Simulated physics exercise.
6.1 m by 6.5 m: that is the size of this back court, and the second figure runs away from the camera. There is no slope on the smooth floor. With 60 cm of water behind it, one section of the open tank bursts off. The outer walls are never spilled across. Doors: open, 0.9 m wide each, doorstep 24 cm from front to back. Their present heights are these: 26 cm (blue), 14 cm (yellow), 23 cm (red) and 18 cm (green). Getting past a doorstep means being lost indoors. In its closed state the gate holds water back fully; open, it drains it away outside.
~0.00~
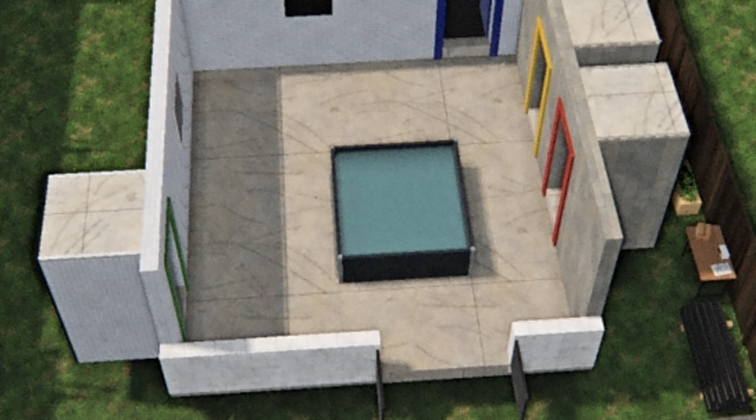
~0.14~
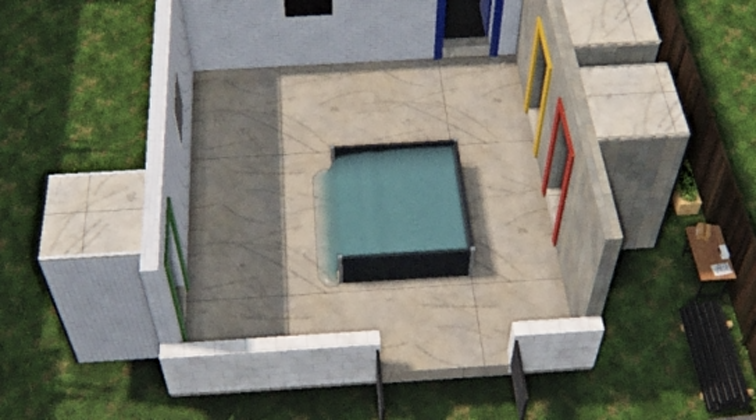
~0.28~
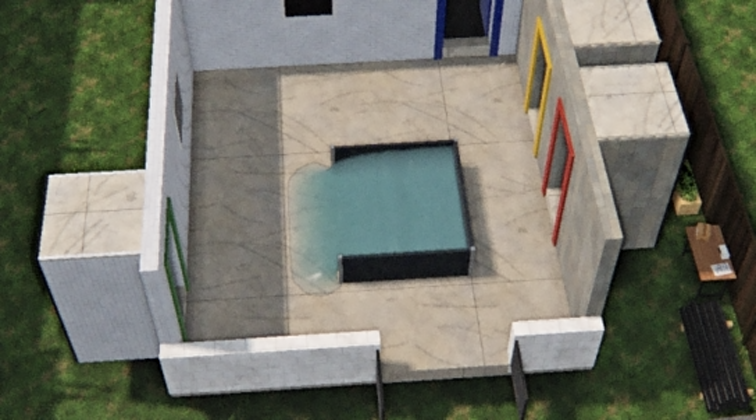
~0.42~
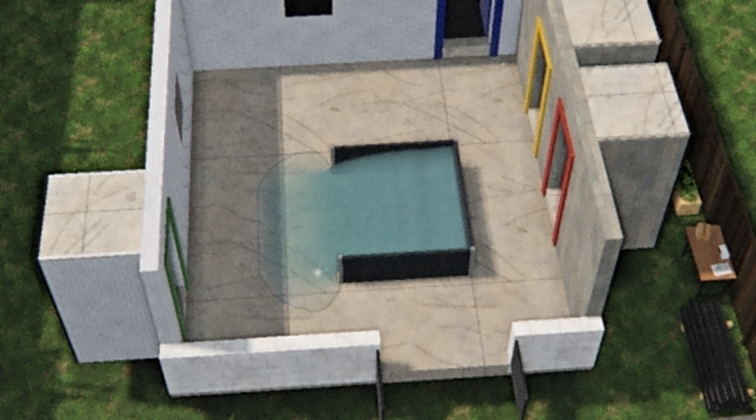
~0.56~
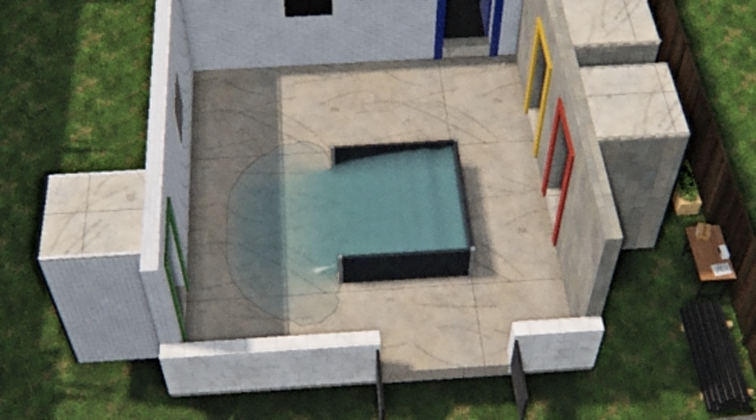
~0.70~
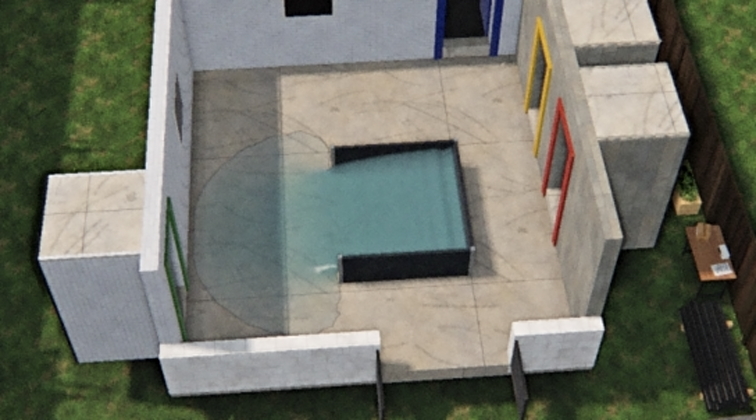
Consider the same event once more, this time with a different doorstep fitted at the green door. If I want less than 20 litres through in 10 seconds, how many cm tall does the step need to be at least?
You would need about 21 cm.
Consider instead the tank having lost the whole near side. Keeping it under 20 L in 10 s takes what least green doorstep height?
Some 12.5 cm.
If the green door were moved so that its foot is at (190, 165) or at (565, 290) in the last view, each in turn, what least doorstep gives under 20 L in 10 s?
First place around 20 cm, second around 14.0 cm.
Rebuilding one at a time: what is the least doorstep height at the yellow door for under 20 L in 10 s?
The yellow door needs around 6.5 cm.
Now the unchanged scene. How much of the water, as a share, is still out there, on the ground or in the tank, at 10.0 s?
Remaining share: Around 92 %.
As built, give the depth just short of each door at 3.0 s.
In cm - blue: 0, yellow: 0, red: 0, green: 25.
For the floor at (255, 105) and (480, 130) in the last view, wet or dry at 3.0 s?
Taking them in turn, they come out submerged and spared.
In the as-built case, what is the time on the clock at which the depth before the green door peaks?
That happens close to 2.2 s on the clock.
After 1.4 s water covers 30 % of the floor, deepest (39 cm) near (200, 239); 21 cm at the green door, 0 litres in over its 18 cm doorstep.
After 3.0 s water covers 40 % of the floor, deepest (36 cm) near (185, 361); 25 cm at the green door, 24 litres in over its 18 cm doorstep.
After 10.0 s water covers 95 % of the floor, deepest (14 cm) near (465, 207); 5 cm at the green door, 42 litres in over its 18 cm doorstep.
At the green door as built, the water arrived by 1.0 s and peaked near 26 cm at 2.2 s.
With a doorstep of 19.5 cm, 30 litres would have come in within the 10 s; with 22.5 cm, 12 litres. So under 20 litres takes about 21 cm.
